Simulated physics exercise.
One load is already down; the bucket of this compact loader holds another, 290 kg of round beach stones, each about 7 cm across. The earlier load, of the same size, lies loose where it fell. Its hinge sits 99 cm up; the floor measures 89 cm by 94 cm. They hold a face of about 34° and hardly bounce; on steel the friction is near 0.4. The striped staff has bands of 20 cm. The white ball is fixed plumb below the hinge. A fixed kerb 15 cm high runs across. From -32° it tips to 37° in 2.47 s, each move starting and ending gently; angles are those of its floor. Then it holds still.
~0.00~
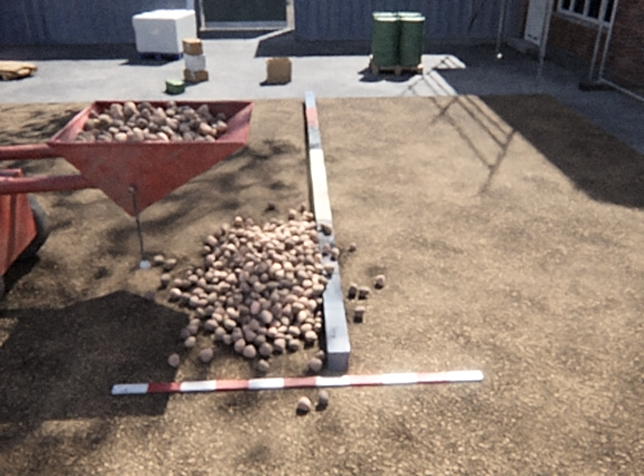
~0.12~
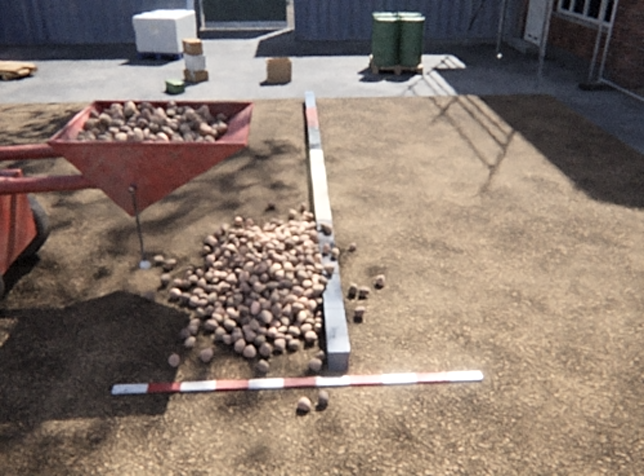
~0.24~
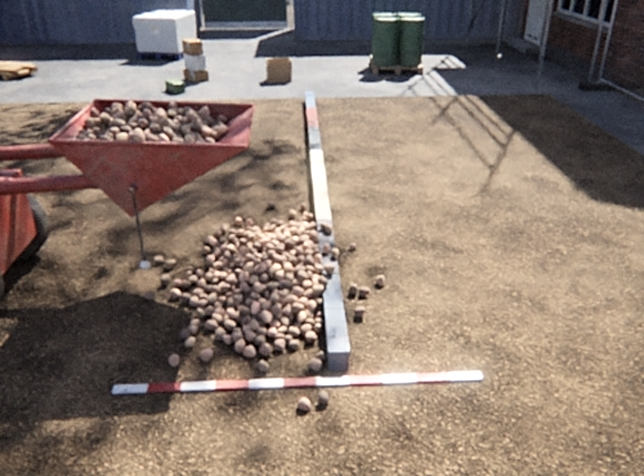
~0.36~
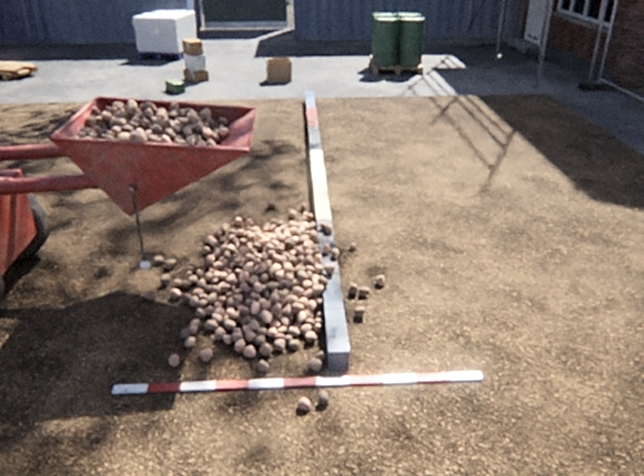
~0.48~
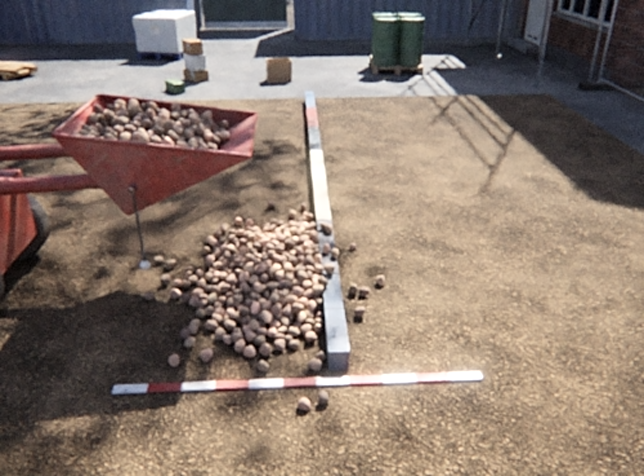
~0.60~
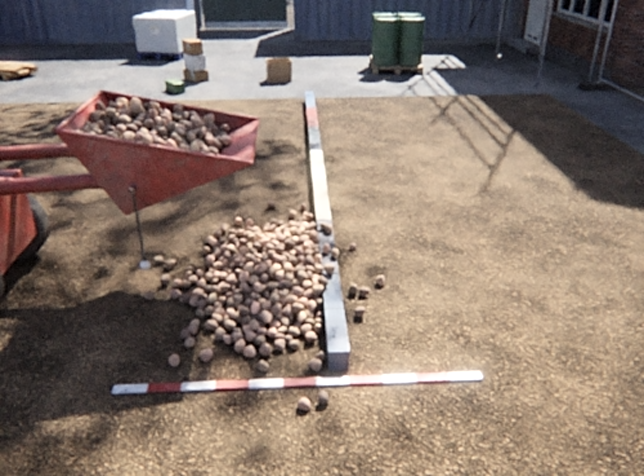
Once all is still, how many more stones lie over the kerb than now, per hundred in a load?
Roughly 5 per cent of a load more.
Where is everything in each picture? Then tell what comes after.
The first frame shows lip at (245, 144), floor tilted -32°, highest stones at (141, 112). The earlier load is highest near (271, 250), 22 cm above ground level, 99 % on this side of the kerb, 1 % over the kerb.
In the second frame, the bucket is at -32°, its lip at (245, 144); the top of the load is at (133, 112); the stones move at 0.0 m/s on average.
The third frame shows lip at (246, 147), floor tilted -30°, highest stones at (134, 112); the stones move at 0.1 m/s on average.
In the fourth frame, the bucket is at -28°, its lip at (248, 151); the top of the load is at (125, 110); the stones move at 0.1 m/s on average.
The fifth frame shows lip at (250, 157), floor tilted -25°, highest stones at (127, 109); the stones move at 0.1 m/s on average.
In the sixth frame, the bucket is at -22°, its lip at (252, 163); the top of the load is at (121, 110); the stones move at 0.1 m/s on average.
After 1.9 s the floor is at 26°; in per cent of one load, 84 in the bucket, 115 on this side of the kerb, 1 over the kerb; the foremost stones are at (350, 270).
After 2.6 s the floor is at 37°; in per cent of one load, 11 in the bucket, 186 on this side of the kerb, 4 over the kerb; the foremost stones are at (373, 269).
After 2.9 s the floor is at 37°; in per cent of one load, 0 in the bucket, 194 on this side of the kerb, 6 over the kerb; the foremost stones are at (386, 264).
After 5.4 s the floor is at 37°; in per cent of one load, 0 in the bucket, 194 on this side of the kerb, 6 over the kerb; the foremost stones are at (388, 263). Net gain over the kerb, 5.
